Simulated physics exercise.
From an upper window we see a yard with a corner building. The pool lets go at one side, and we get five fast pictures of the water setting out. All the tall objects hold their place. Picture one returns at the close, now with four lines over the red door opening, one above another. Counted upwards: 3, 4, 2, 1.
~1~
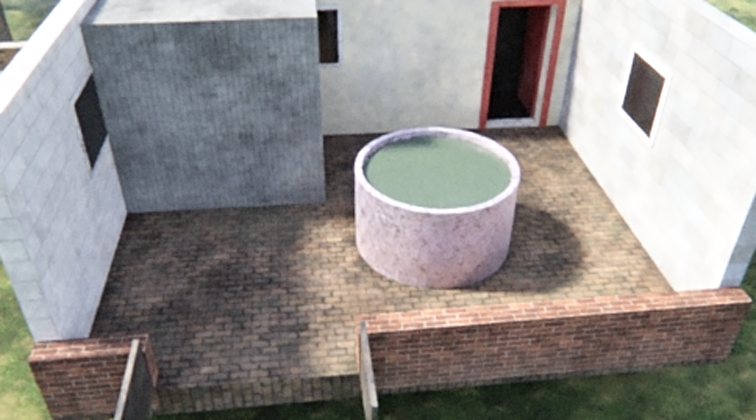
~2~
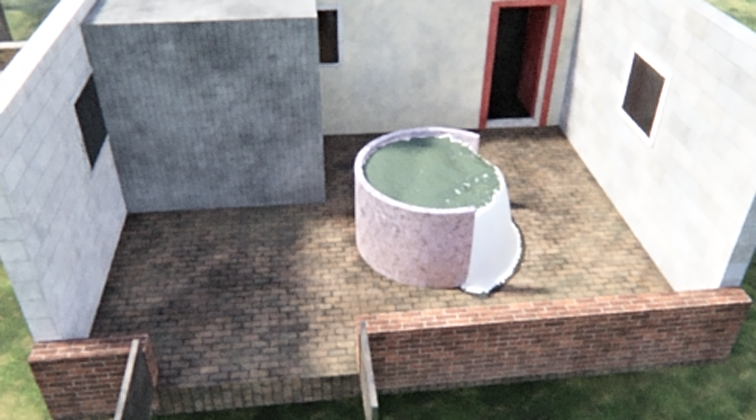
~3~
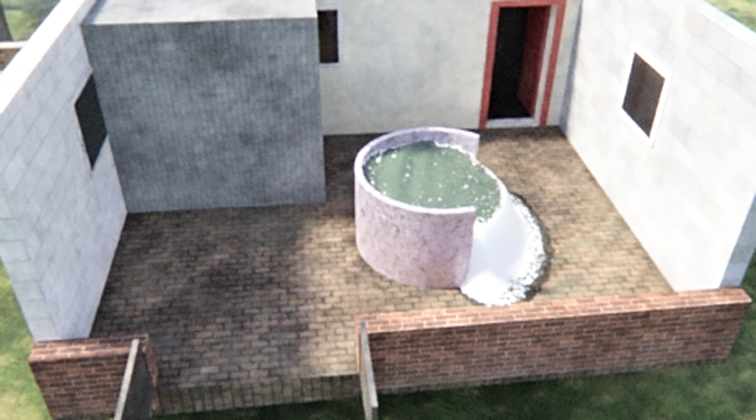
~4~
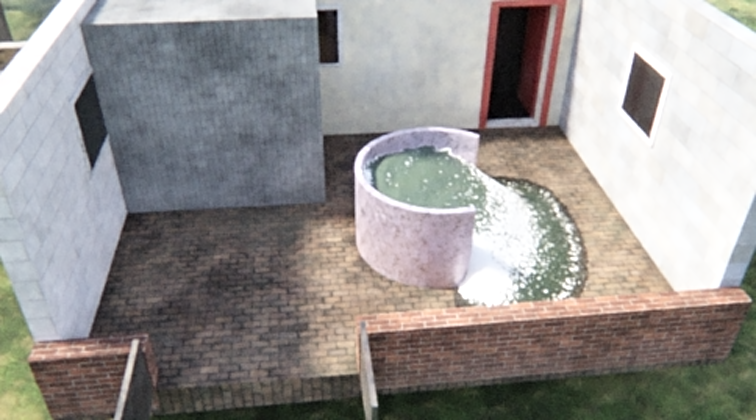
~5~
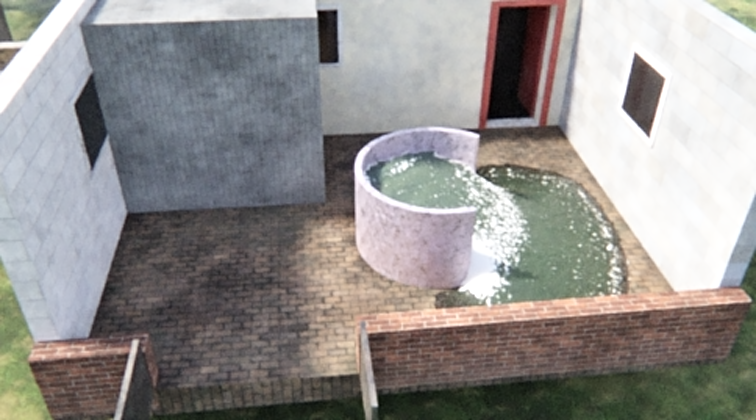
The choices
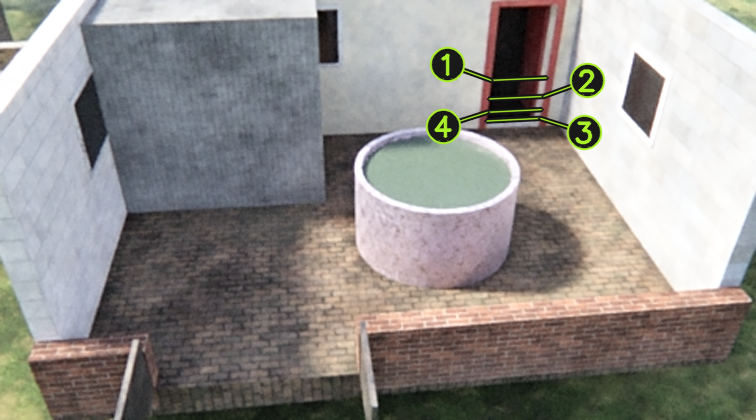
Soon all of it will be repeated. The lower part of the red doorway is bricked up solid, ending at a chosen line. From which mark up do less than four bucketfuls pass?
The limit is 4.
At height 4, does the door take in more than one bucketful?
No, less.
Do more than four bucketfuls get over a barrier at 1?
No.
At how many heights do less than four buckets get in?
Three of the four.
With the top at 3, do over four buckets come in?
Yes, that goes wrong.
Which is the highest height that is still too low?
That is height 3.
In lime, 1 at (519, 79); 2 at (516, 97); 3 at (513, 119); 4 at (514, 110); from the bottom up 3, 4, 2, 1.
If 1 is chosen, nothing gets over.
If 2 is chosen, nothing gets over.
If 3 is chosen, about 14 bucketfuls get in.
If 4 is chosen, a splash gets over, under a bucket.
